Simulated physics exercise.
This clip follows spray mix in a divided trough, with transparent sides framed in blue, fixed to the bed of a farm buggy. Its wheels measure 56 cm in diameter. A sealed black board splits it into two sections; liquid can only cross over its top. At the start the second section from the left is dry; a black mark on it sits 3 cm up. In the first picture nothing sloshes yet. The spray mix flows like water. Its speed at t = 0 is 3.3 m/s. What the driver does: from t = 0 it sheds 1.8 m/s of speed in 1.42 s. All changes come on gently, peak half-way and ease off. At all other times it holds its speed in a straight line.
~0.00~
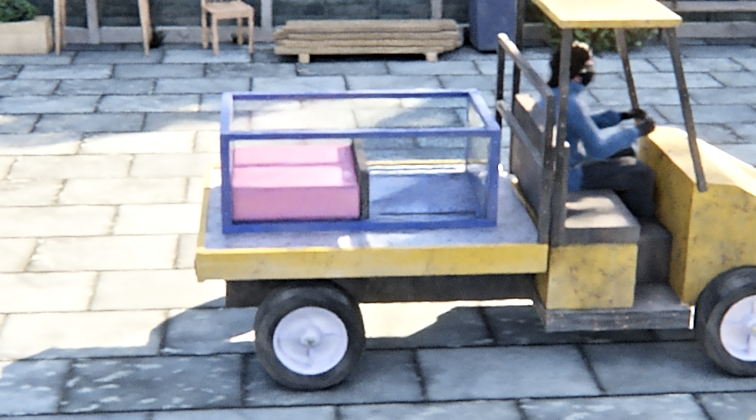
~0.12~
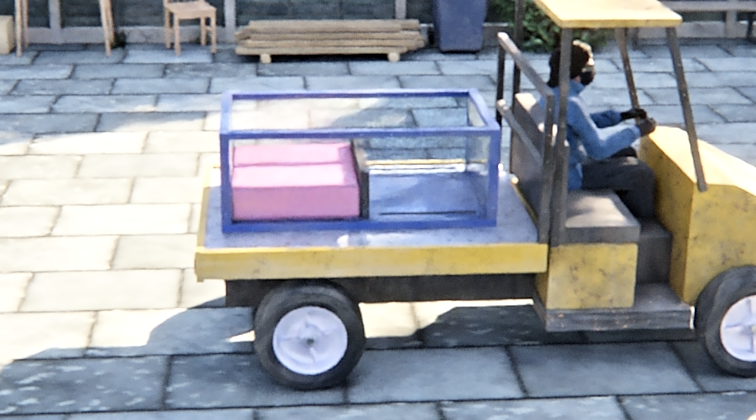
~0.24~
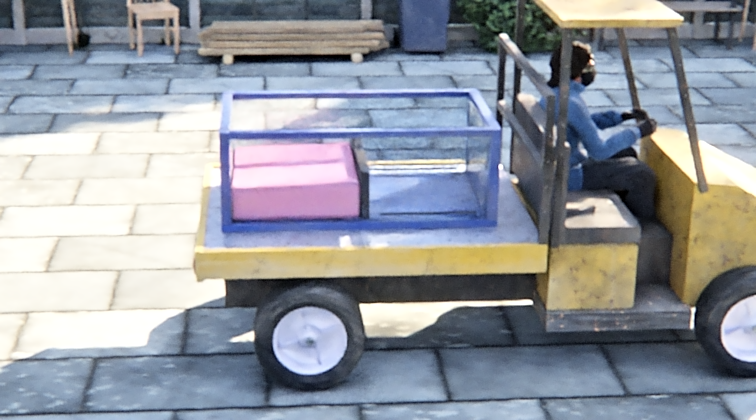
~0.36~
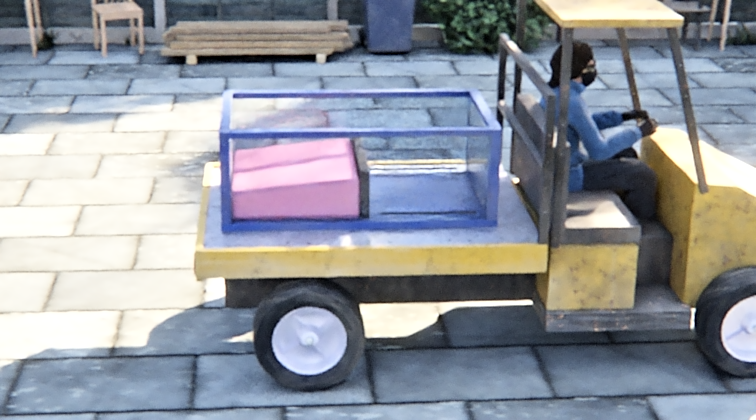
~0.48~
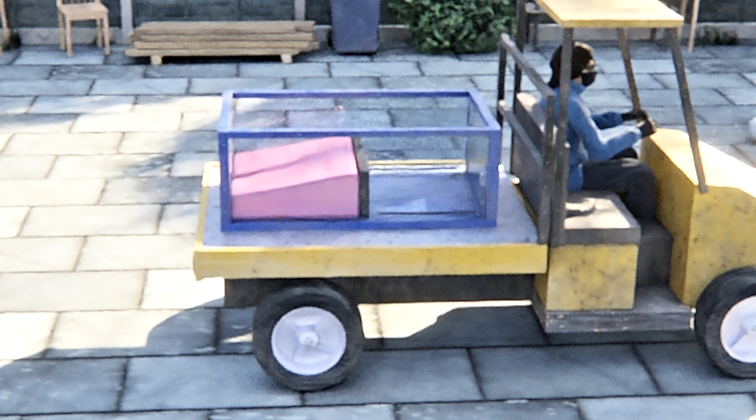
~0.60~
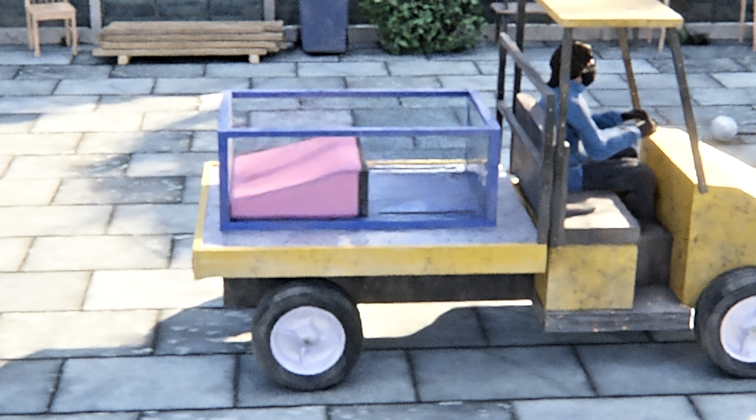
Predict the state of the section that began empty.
The empty section finishes under the line.
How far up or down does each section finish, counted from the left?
From the left: 1 down, 1 up.
Then, 1.00 s in, the sections hold 18, 1 cm, left to right.
Then, 1.40 s in, the sections hold 18, 1 cm, left to right.
Then, 2.00 s in, the sections hold 18, 1 cm, left to right.
Then, 4.41 s in, the sections hold 18, 1 cm, left to right.
